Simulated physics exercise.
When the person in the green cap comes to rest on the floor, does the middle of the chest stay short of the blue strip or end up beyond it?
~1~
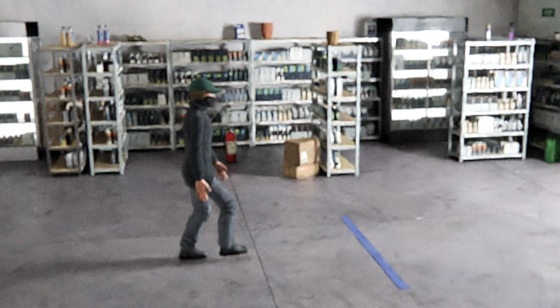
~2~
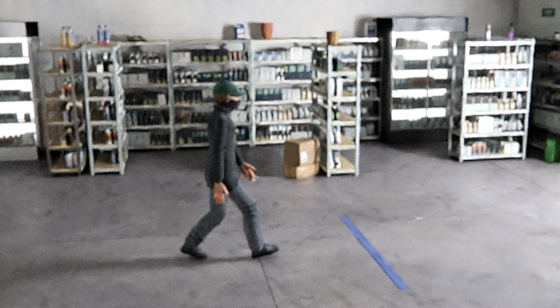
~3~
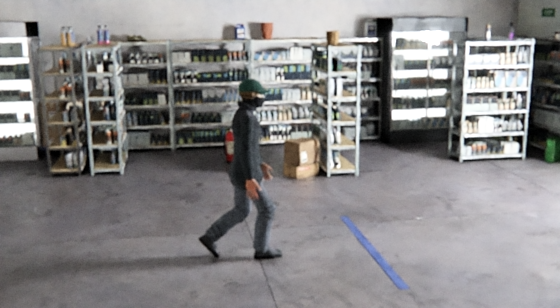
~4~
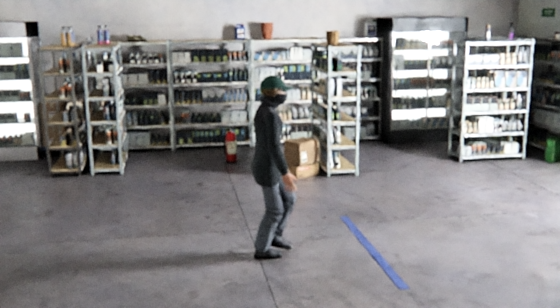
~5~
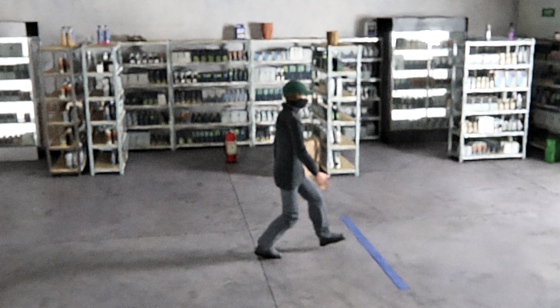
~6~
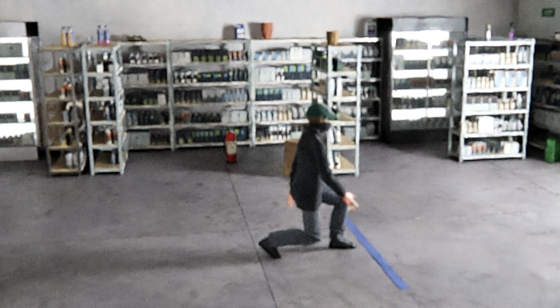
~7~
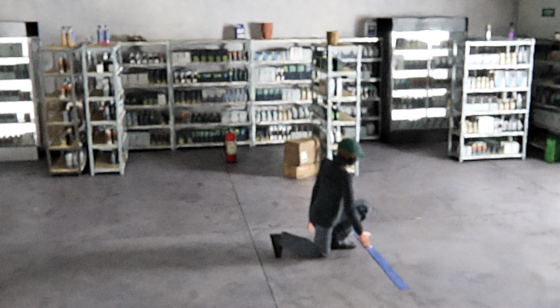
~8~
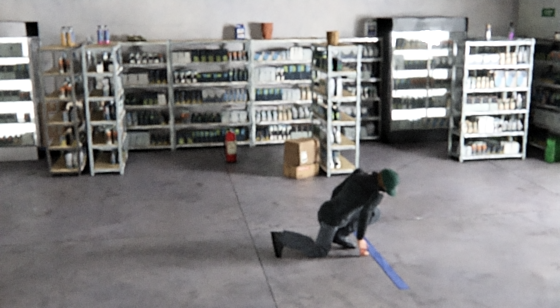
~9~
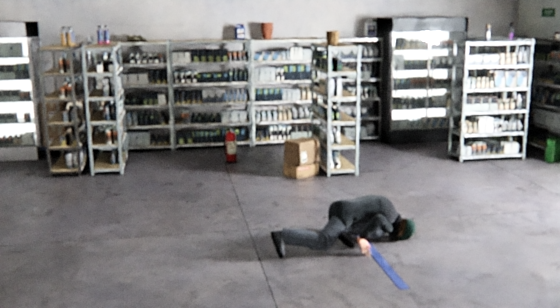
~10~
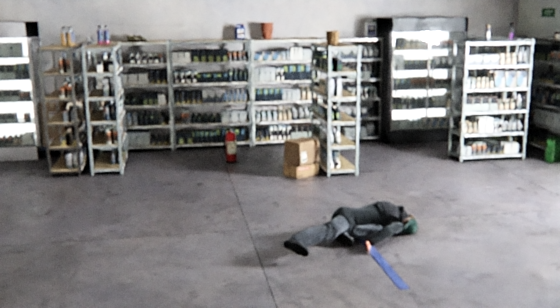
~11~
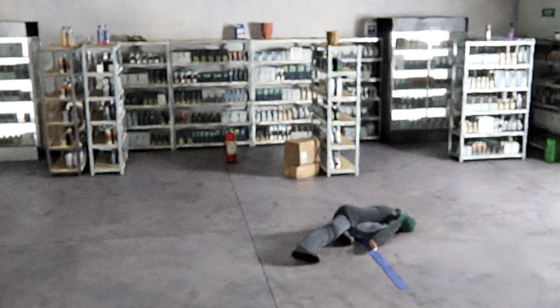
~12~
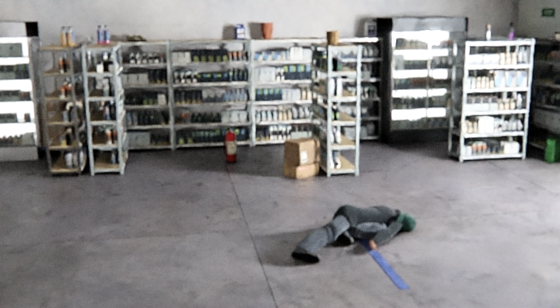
The chest ends up beyond the blue strip. The head is past it too, while the hips stop short.
A person in a green cap, dark jacket and grey trousers walks to the right across a grey concrete floor, seen from a still, raised viewpoint. White shelves filled with bottles line the back wall, with a red extinguisher and stacked brown boxes in front of them, and a blue strip lies on the floor to the right. Nearing the strip, the person sinks onto the knees and pitches forward. The body folds down to the floor, then rolls out flat. The person ends lying still, head and chest across the strip's line and hips short of it.
